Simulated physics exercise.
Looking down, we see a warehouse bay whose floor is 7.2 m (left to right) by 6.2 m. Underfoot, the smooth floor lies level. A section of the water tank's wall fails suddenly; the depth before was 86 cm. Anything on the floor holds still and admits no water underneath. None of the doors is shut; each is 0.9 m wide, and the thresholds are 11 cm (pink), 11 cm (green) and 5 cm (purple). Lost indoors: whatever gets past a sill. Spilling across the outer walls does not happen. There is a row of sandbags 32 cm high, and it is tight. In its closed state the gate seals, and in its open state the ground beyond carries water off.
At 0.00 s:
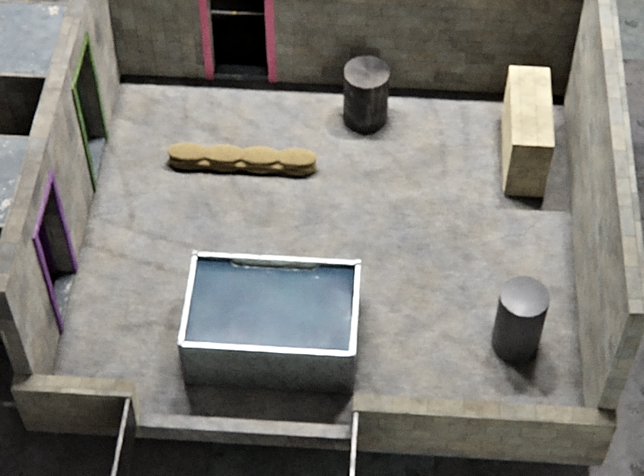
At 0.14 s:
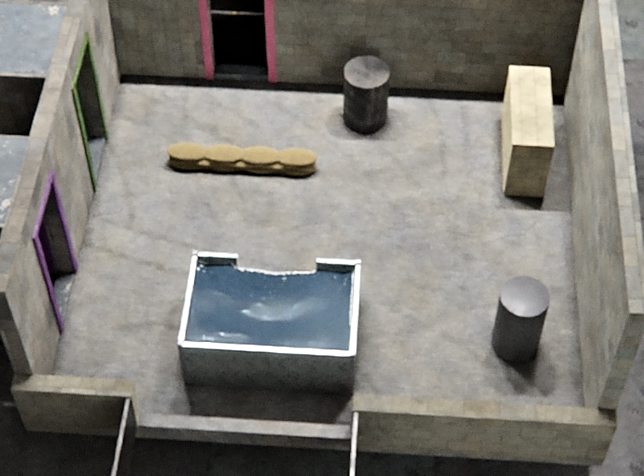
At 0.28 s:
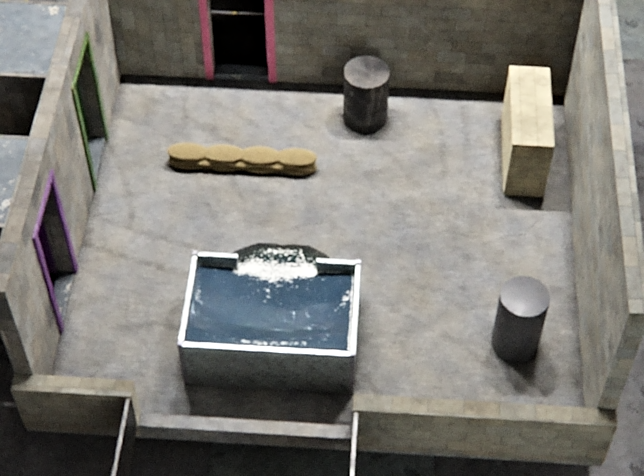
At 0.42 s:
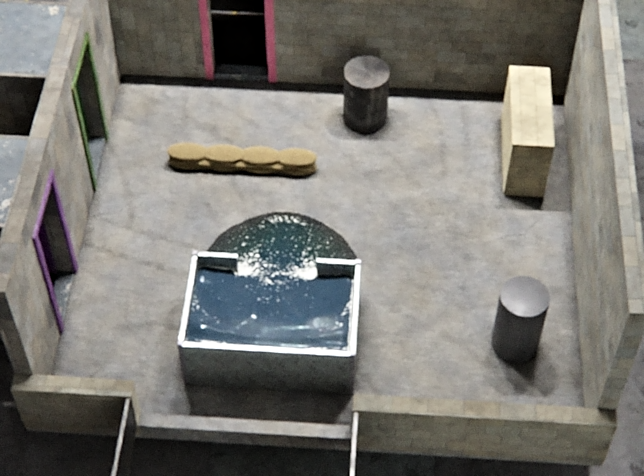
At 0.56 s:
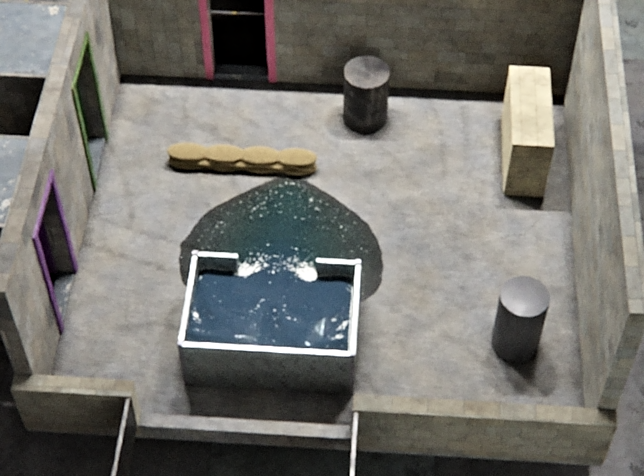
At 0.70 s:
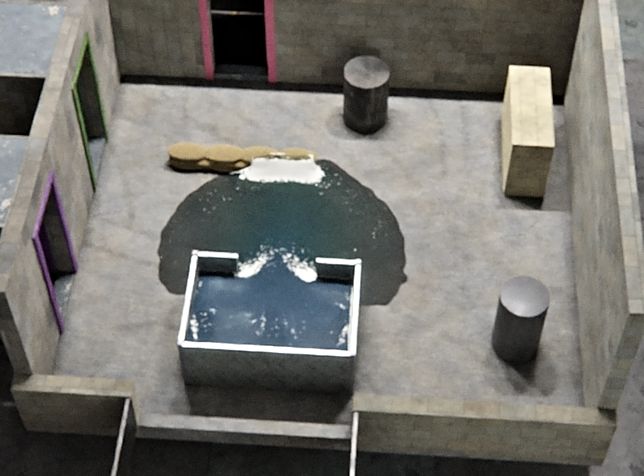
Water pours through a gap in the tank's back wall and spreads to the sandbags.
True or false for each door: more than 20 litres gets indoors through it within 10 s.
Pink door - false; green door - true; purple door - false.
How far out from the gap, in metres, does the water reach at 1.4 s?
About 4.4 m.
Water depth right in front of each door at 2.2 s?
Depths (cm): Pink = 1; green = 21; purple = 0.
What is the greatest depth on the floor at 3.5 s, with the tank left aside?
Some 28 cm deep.
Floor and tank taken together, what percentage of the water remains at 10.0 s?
Some 90 out of every hundred parts.
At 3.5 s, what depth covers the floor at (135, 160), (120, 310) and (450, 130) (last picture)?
Reading - approx. 3 / 3 / 6 cm.
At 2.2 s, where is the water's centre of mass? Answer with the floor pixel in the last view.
It lies at roughly (289, 247) in pixels.
After 1.4 s water covers 35 % of the floor and is deepest (44 cm) near (276, 178); pink door not reached, green door 1 cm at the sill, 0 L in, purple door not reached.
After 2.2 s water covers 45 % of the floor and is deepest (32 cm) near (276, 178); pink door not reached, green door 21 cm at the sill, 49 L in, purple door not reached.
After 3.5 s water covers 60 % of the floor and is deepest (28 cm) near (557, 107); pink door 5 cm at the sill, 0 L in, green door 17 cm at the sill, 104 L in, purple door 5 cm at the sill, 0 L in.
After 6.0 s water covers 85 % of the floor and is deepest (16 cm) near (578, 436); pink door 9 cm at the sill, 0 L in, green door 11 cm at the sill, 126 L in, purple door 5 cm at the sill, 1 L in.
After 10.0 s water covers 100 % of the floor and is deepest (10 cm) near (122, 77); pink door 8 cm at the sill, 0 L in, green door 7 cm at the sill, 126 L in, purple door 5 cm at the sill, 1 L in.
